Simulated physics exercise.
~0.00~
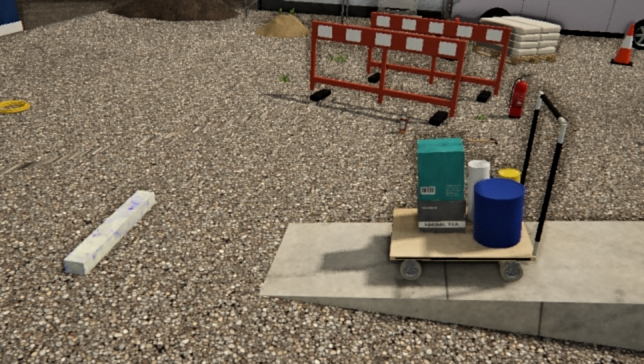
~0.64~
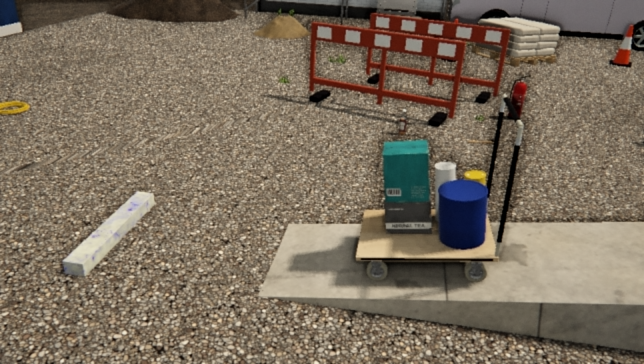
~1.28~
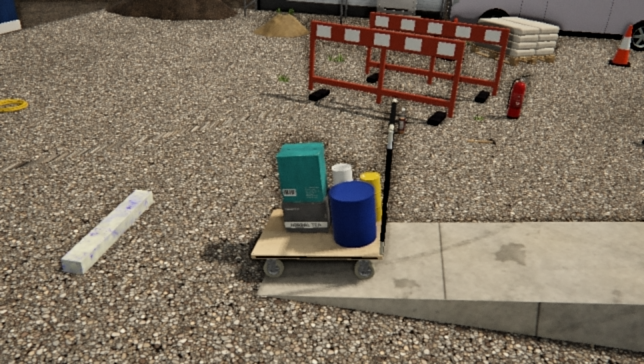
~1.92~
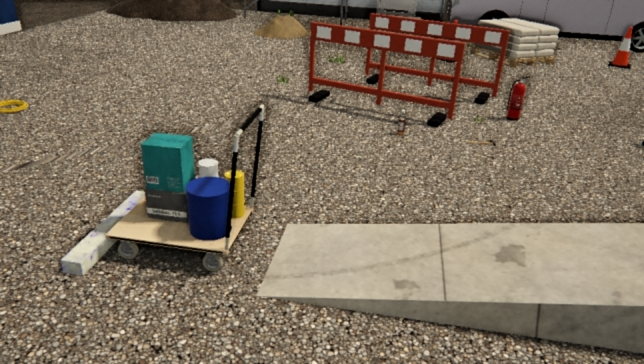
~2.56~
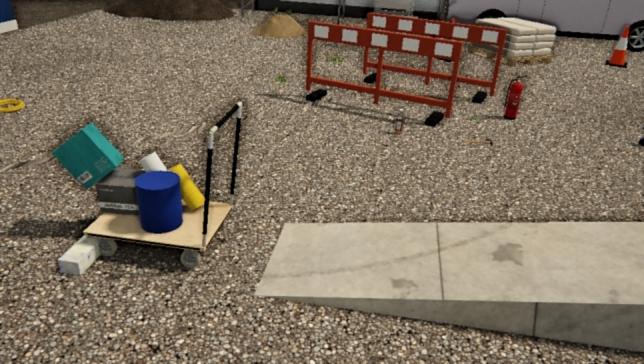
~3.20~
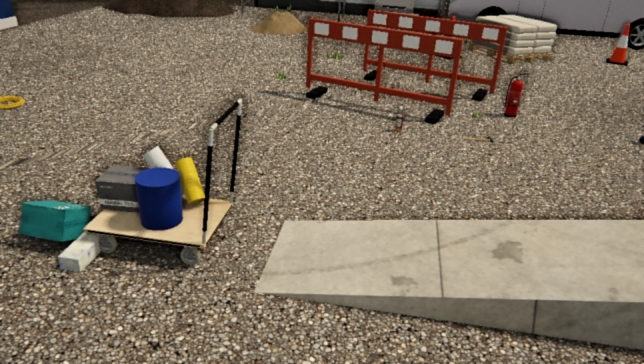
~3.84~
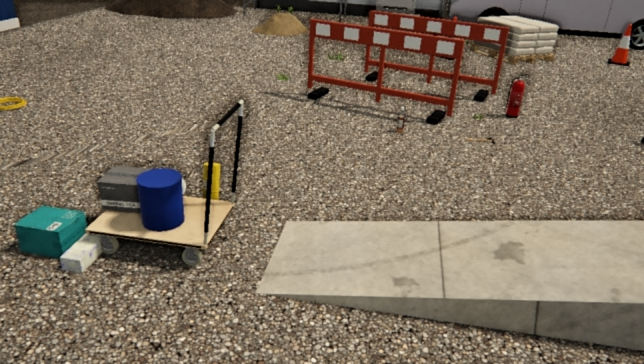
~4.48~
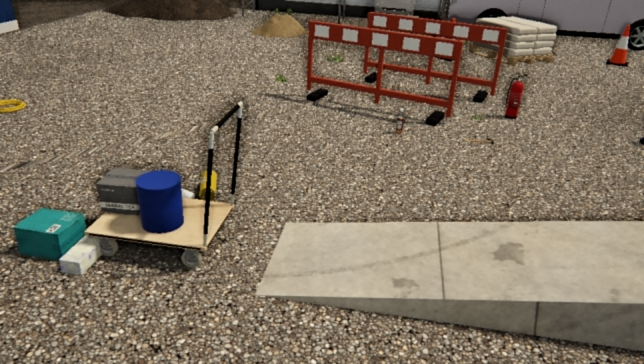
In the video, a loaded flat trolley rolls left down a ramp and across gravel until it stops at a pale kerb, where a turquoise box topples off the front and white and yellow canisters tip off, while the blue pail stays upright beside the grey parcel aboard.
